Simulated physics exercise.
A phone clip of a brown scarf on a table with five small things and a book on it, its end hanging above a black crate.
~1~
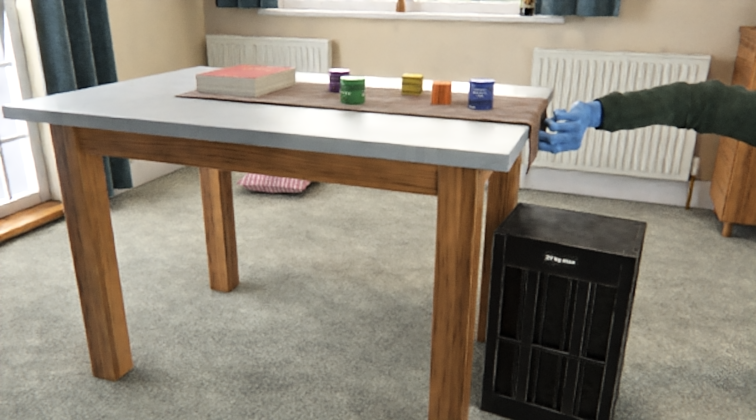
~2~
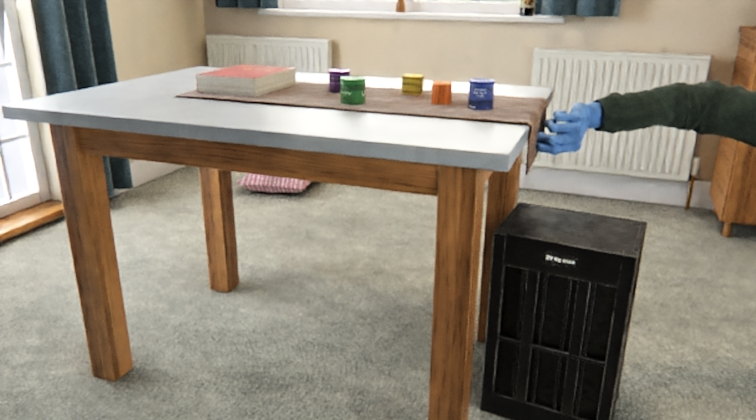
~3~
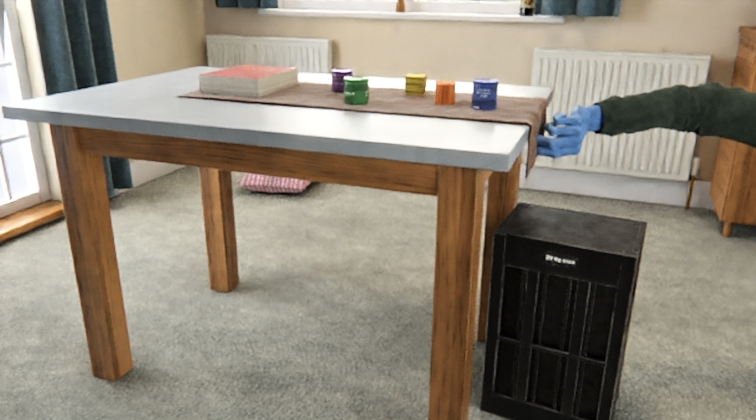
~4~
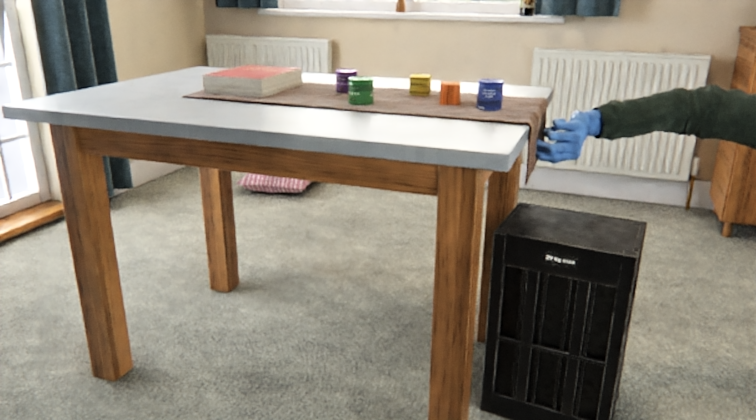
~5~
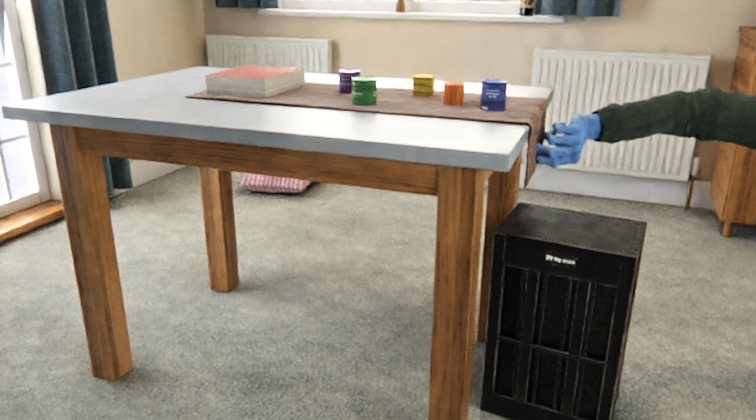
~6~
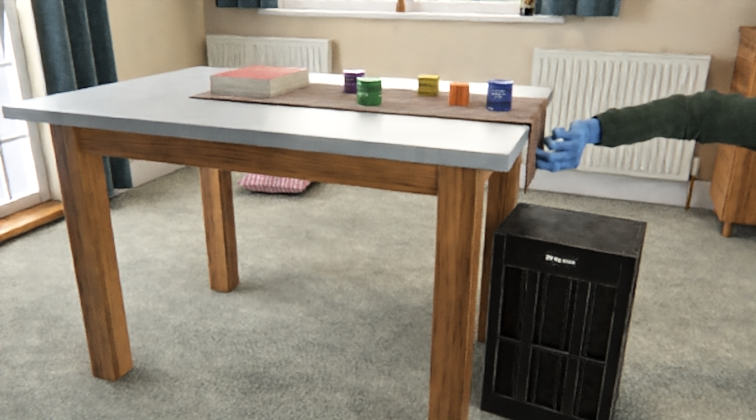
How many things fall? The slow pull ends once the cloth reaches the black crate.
The count of things that fall is one.
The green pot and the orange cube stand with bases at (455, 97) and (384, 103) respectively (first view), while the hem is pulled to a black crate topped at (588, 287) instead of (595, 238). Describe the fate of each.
The green pot is lost; the orange cube stays put.
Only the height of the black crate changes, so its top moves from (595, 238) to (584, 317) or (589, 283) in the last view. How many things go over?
The first gives 3, the second 2.
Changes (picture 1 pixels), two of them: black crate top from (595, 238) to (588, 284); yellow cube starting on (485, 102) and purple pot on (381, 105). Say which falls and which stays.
Result: Yellow cube gone, purple pot still there.
A little later, hem near (532, 201); all still up.
Next, hem on the crate; blue pot gone.
When it is over, hem on the crate; blue pot gone. The answer is one.
